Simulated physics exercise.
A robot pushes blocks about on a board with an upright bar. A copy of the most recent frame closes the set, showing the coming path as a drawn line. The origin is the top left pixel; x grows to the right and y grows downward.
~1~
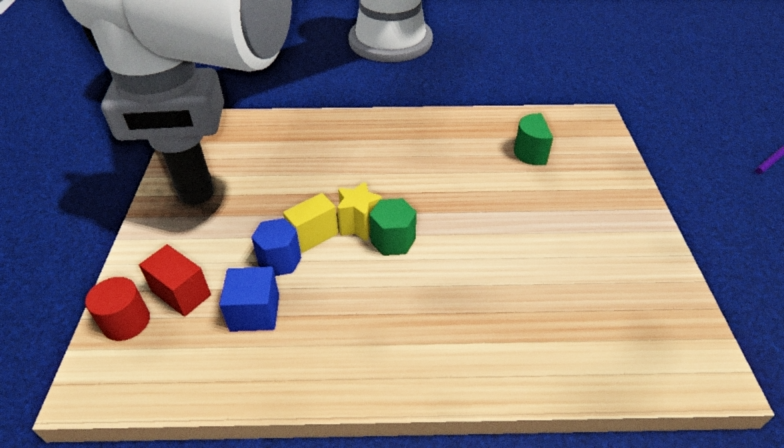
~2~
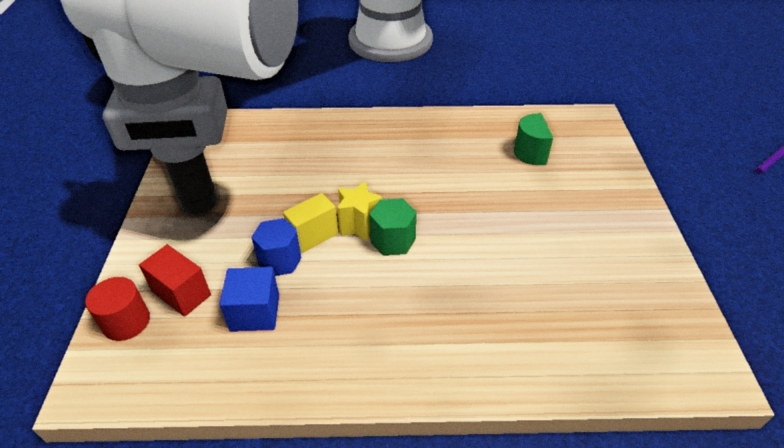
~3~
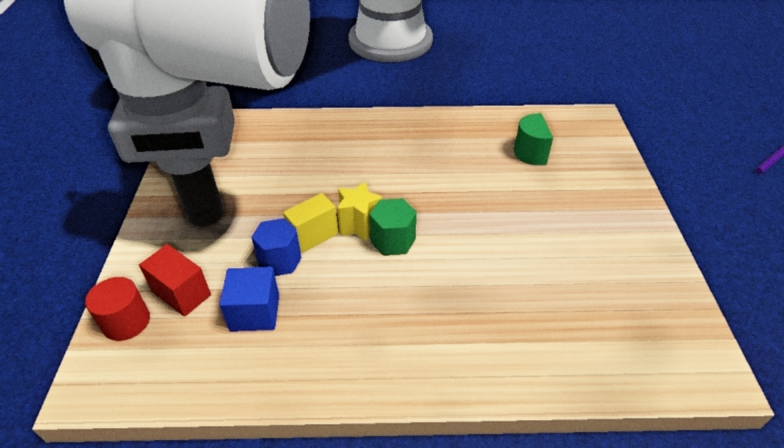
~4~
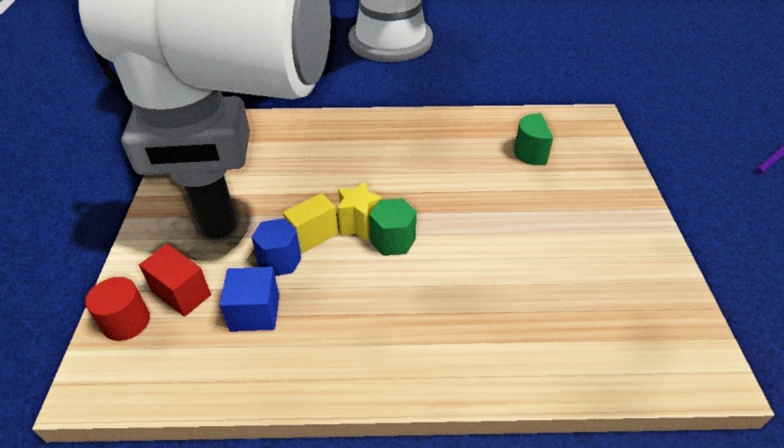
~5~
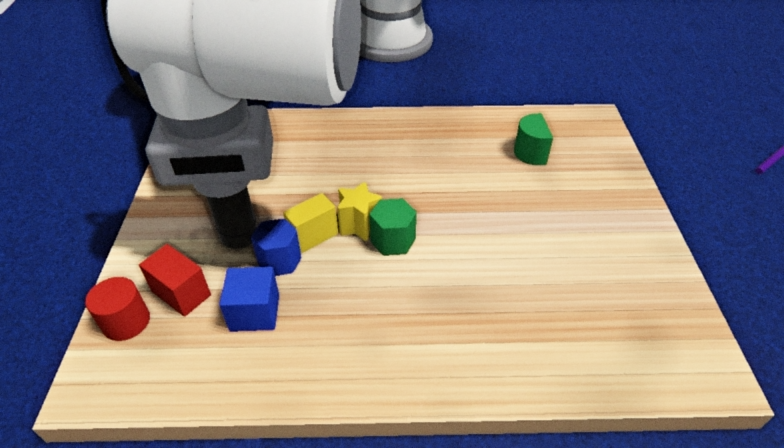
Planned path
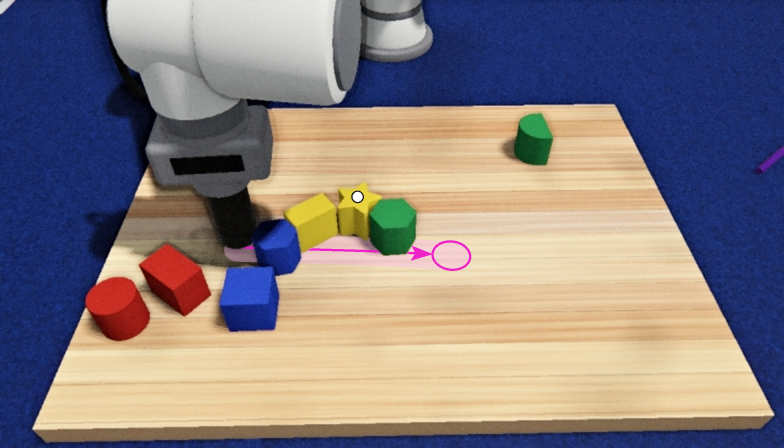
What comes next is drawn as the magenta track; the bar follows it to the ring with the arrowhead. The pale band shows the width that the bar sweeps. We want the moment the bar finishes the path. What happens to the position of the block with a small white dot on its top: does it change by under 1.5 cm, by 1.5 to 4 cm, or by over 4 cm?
The answer will be the middling band, 1.5 to 4 cm.
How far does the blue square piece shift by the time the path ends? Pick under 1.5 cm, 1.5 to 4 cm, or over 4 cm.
Travel: Within 1.5 cm.
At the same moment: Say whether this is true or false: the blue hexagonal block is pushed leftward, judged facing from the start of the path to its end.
Answer: False.
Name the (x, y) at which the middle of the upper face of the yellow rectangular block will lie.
Its top centre lands on (351, 198).
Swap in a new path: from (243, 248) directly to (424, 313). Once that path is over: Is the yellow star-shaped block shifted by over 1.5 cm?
In short: No.
Drawn move, from (243, 248) to (451, 255); the dot is on the yellow star-shaped block.
The first path, step by step. One third of the way, bar at (310, 238); blue hexagonal block at (315, 250), turned 60° clockwise; yellow rectangular block at (334, 206), turned 85° anticlockwise; yellow star-shaped block at (367, 193).
Two thirds of the way, bar at (382, 240); blue hexagonal block at (319, 252), turned 70° clockwise; yellow rectangular block at (351, 198); yellow star-shaped block at (379, 182); green hexagonal block at (416, 208).
At the end, bar at (453, 244); blue square piece still; blue hexagonal block at (319, 252), turned 70° clockwise; yellow rectangular block at (351, 198), turned 130° anticlockwise; yellow star-shaped block at (379, 182); green hexagonal block at (444, 198), turned 45° anticlockwise.
